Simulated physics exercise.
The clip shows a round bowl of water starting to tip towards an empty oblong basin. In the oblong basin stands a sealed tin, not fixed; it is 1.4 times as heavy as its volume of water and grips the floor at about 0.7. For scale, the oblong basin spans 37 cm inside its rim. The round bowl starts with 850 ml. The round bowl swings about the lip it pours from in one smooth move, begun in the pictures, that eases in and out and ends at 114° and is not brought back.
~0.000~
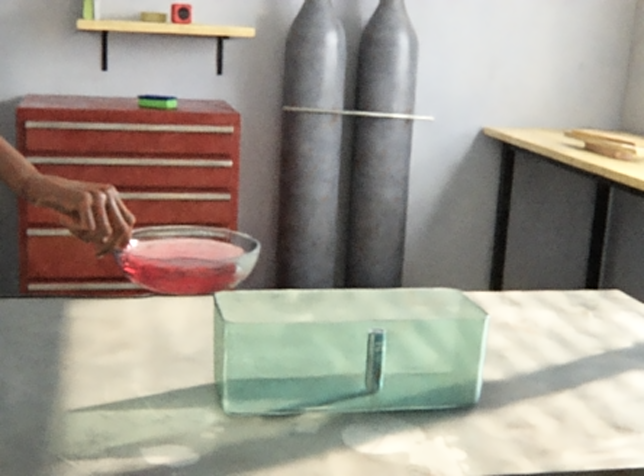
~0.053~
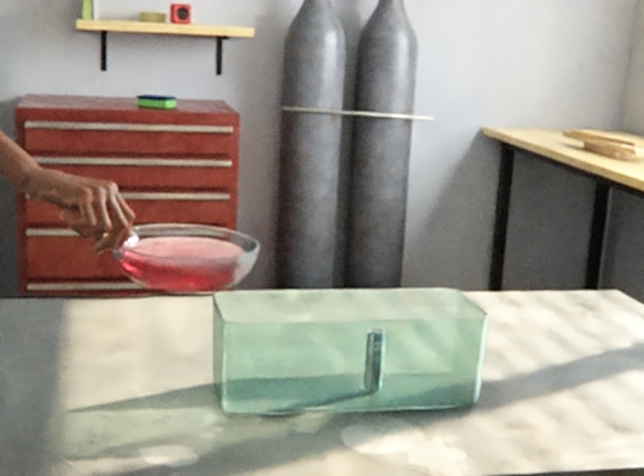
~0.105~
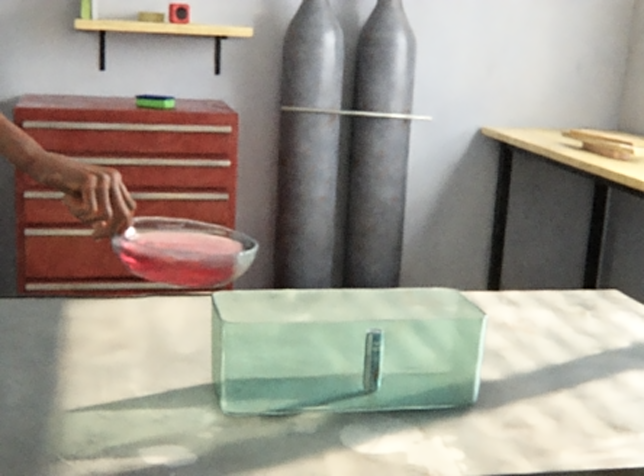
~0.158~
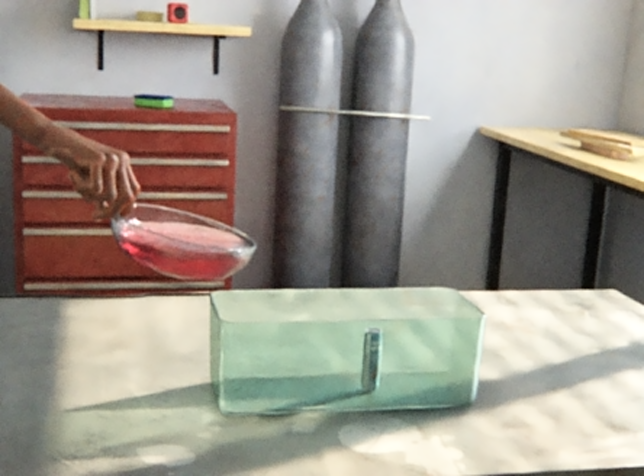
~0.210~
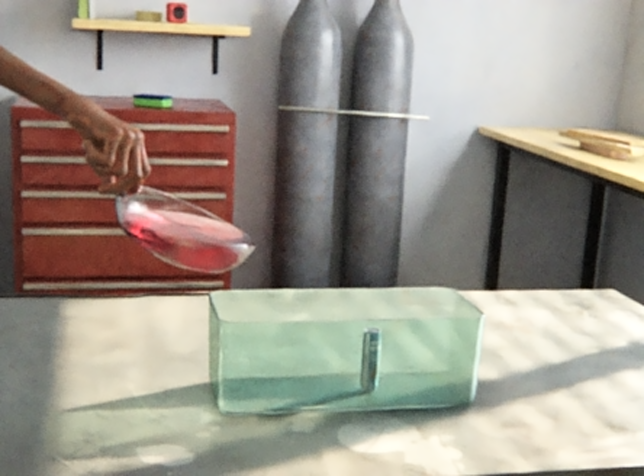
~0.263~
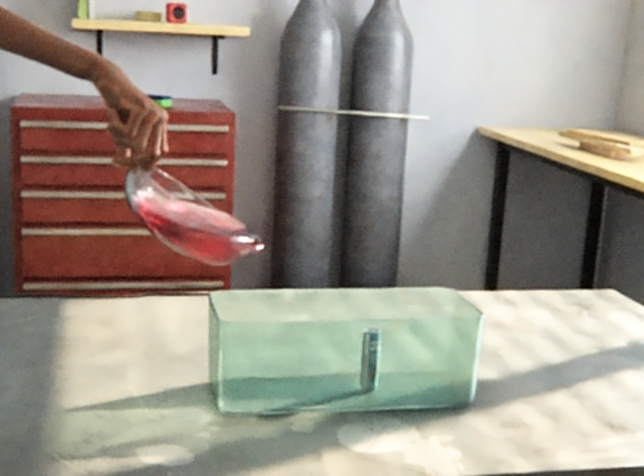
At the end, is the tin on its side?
The tin goes over.
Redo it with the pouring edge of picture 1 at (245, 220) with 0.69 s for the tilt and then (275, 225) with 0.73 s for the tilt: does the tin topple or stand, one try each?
First it goes over; then it falls.
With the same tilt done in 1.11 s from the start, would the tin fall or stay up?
Then it keeps standing.
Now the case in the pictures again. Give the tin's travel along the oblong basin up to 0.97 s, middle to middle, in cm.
About 4 cm.
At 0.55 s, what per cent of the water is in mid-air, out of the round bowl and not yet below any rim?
About 62 per cent.
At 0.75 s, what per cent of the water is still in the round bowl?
Near 0 in a hundred.
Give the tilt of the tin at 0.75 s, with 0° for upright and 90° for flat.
About 0°.
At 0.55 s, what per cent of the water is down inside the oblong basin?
About 36 per cent.
By 0.55 s the tilt is 100° and 4 per cent is still to pour; the tin stands where it began.
By 0.75 s the tilt is 114° and 0 per cent is still to pour; the tin stands 5 cm from where it began.
By 0.97 s the tilt is 114° and 0 per cent is still to pour; the tin leans 10°.
By 1.21 s the tilt is 114° and 0 per cent is still to pour; the tin lies on its side.
At rest the tin lies on its side.
